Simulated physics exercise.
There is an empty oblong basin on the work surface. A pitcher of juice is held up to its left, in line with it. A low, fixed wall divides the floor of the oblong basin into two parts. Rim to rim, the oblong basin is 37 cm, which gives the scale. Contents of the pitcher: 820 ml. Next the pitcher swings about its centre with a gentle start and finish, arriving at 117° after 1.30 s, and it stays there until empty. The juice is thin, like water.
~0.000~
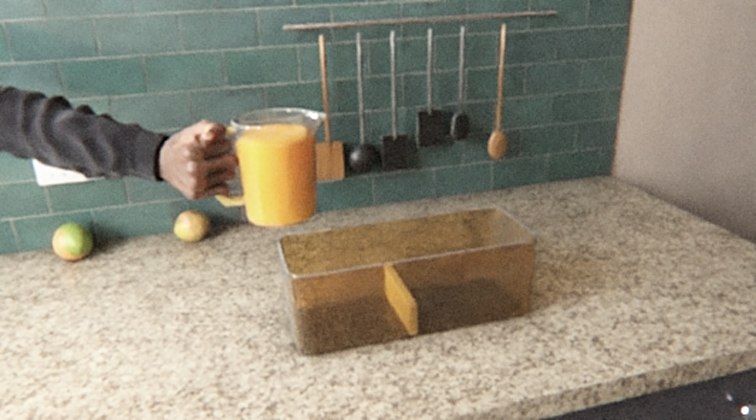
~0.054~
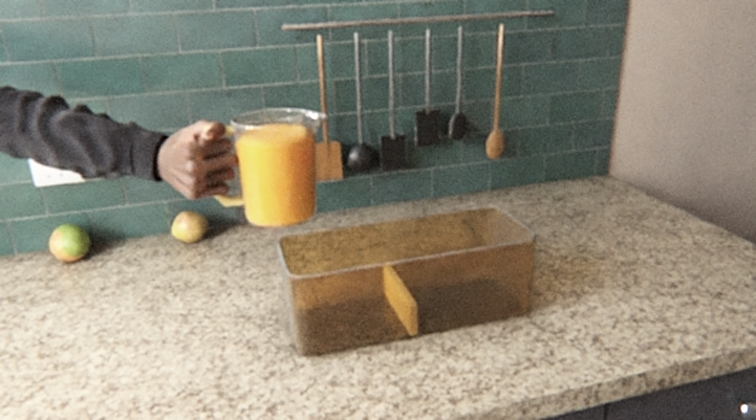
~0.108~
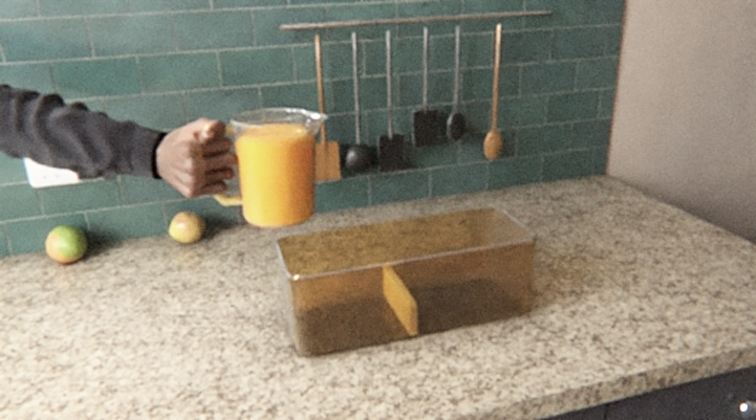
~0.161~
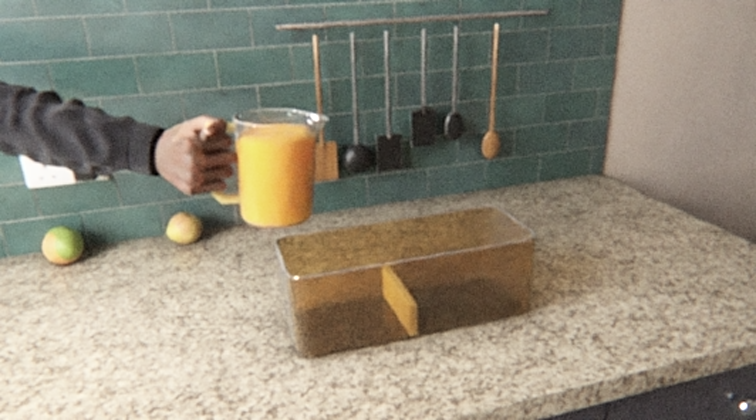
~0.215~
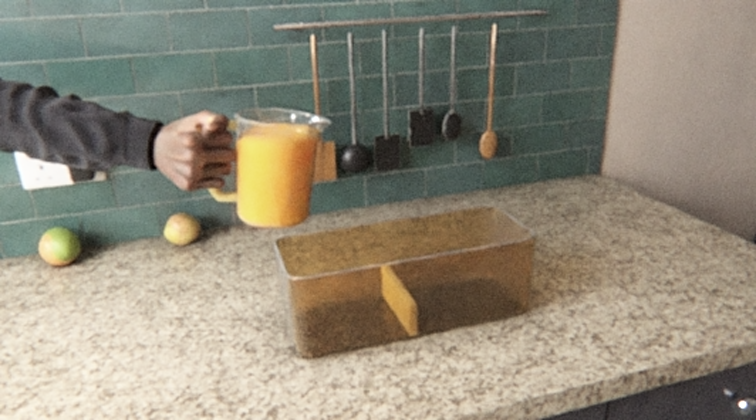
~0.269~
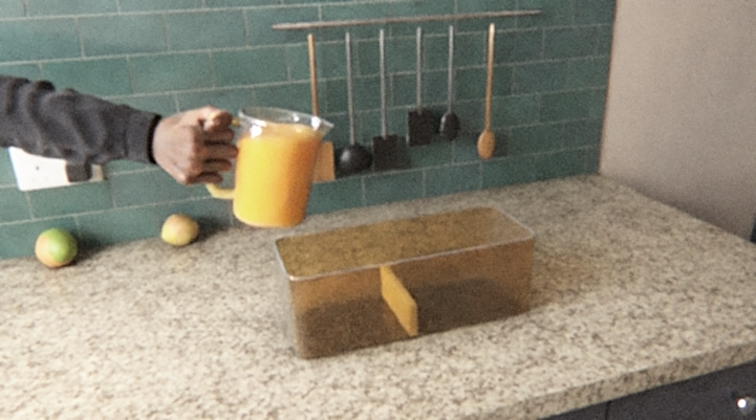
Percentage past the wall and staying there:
18 percent.
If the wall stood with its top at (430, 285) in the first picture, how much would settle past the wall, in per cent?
With the wall placed like that, close to 10 per cent.
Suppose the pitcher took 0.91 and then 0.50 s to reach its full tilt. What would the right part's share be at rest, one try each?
I'd expect close to 10 per cent and then close to 10 per cent.
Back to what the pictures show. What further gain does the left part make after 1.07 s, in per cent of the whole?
About 30 percent.
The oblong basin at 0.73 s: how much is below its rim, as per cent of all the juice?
Near 6 in a hundred.
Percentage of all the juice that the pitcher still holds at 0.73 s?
About 80 percent.
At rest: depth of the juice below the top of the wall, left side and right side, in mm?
Noted: Left near 22 mm, right near 46 mm.
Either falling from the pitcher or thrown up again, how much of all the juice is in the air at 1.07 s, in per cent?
Around 14 percent of the liquid.
By 0.73 s the tilt is 69° and 79 per cent is still to pour, 3 is left of the wall and 3 right of it.
By 1.07 s the tilt is 108° and 21 per cent is still to pour, 48 is left of the wall and 17 right of it.
By 1.42 s the tilt is 117° and 0 per cent is still to pour, 79 is left of the wall and 18 right of it.
By 1.80 s the tilt is 117° and 0 per cent is still to pour, 79 is left of the wall and 18 right of it.
At rest 79 per cent lies left of the wall, 18 right of it and 3 outside.
